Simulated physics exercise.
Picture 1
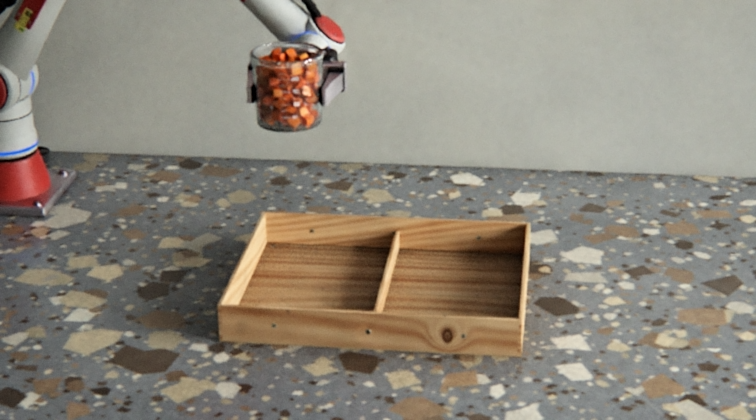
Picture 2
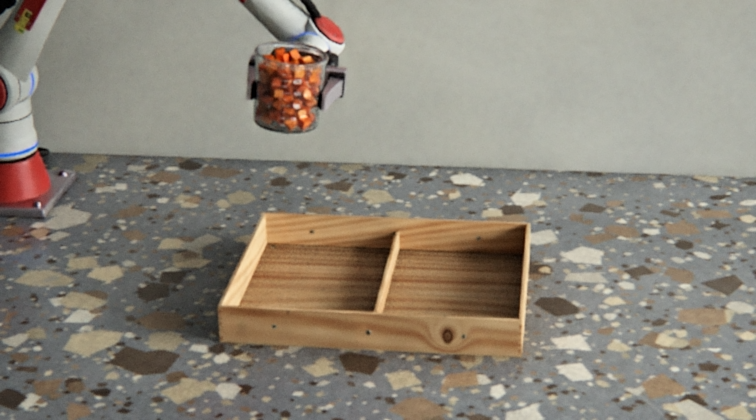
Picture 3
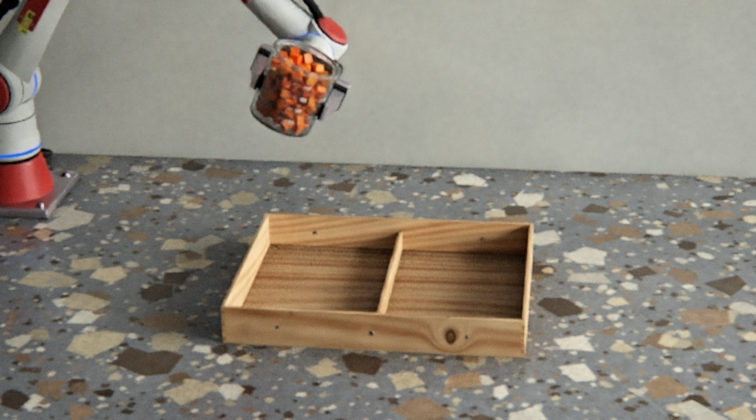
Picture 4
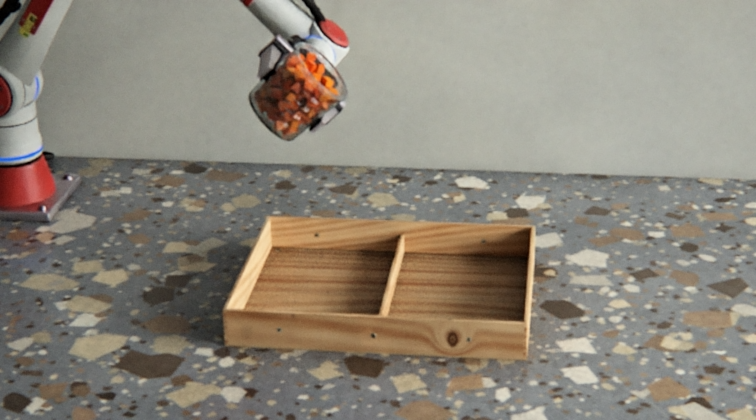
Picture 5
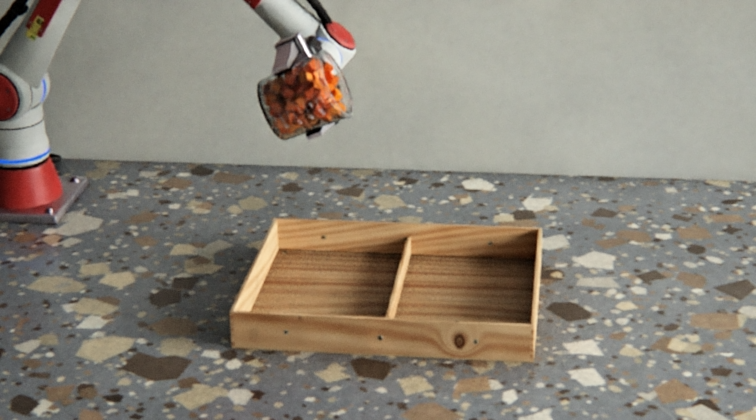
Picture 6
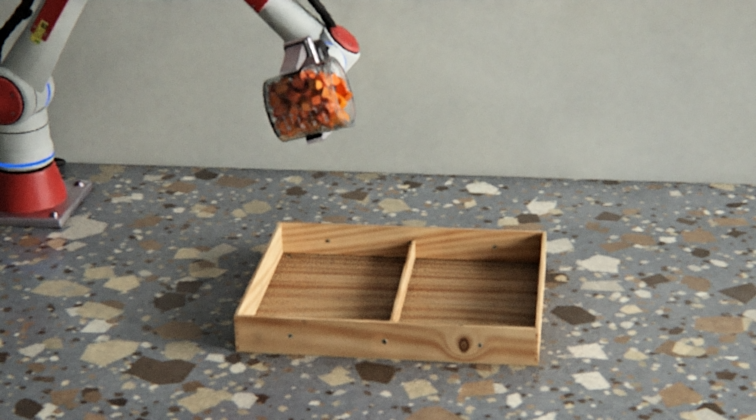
A robot arm holds a clear cup of orange vegetable dice upright above a divided wooden tray on a speckled surface. The arm gradually tips the cup forward, to the right, until it lies nearly on its side, shifting slightly right and down, while the dice slump toward its mouth and remain inside.
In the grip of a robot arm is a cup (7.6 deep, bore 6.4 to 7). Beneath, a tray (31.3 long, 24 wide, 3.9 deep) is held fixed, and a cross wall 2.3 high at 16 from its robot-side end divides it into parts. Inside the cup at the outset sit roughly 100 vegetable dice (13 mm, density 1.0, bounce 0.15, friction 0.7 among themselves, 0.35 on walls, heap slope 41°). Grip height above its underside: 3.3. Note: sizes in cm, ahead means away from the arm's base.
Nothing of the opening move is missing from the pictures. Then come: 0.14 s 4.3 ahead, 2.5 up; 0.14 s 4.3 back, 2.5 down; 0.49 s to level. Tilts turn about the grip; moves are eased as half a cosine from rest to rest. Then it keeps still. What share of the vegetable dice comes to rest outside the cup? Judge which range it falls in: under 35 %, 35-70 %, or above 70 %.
It falls in the 35-70 % range.
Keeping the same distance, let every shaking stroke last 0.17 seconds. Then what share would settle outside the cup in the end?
That gives about 25 percent.
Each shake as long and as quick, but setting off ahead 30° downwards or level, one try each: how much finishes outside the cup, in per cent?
Roughly 10 per cent, then 30 per cent.
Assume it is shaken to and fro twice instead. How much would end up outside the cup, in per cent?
Then about 70 per cent.
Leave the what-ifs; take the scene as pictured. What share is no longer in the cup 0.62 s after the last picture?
Share out so far: Near 50 %.
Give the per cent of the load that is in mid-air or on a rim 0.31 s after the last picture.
Roughly 46 per cent.
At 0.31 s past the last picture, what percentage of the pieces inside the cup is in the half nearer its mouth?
Close to 55 in a hundred.
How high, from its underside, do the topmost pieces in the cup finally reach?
Around 6.5 cm above the underside.
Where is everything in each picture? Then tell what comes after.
In the first picture, cup middle at (288, 88), level; upper third of the load around (288, 68), from x 260 to 315, top at y 55; 103 in the cup.
In the second picture, cup middle at (289, 89), tilted 7° forward; upper third of the load around (289, 70), from x 260 to 315, top at y 50.
In the third picture, cup middle at (293, 90), tilted 25° forward; upper third of the load around (294, 72), from x 260 to 325, top at y 50.
In the fourth picture, cup middle at (296, 94), tilted 47° forward; upper third of the load around (300, 78), from x 260 to 330, top at y 60.
In the fifth picture, cup middle at (303, 98), tilted 65° forward; upper third of the load around (306, 82), from x 270 to 340, top at y 65.
In the sixth picture, cup middle at (308, 102), tilted 72° forward; upper third of the load around (310, 86), from x 275 to 345, top at y 75; 103 in the cup.
Then, 0.31 s later, tilted 71° forward, highest piece 25 above the table; 56 in the cup, 47 in flight or on a rim.
Then, 0.62 s later, tilted 16° forward, highest piece 27 above the table; 54 in the cup, 29 in the far-side part, 20 in the robot-side part.
Then, 0.97 s later, level, highest piece 27 above the table; 54 in the cup, 29 in the far-side part, 20 in the robot-side part.
Then, 2.02 s later, level, highest piece 27 above the table; 54 in the cup, 29 in the far-side part, 20 in the robot-side part.
At rest, 54 in the cup, 29 in the far-side part, 20 in the robot-side part. That is 48 % outside the cup.
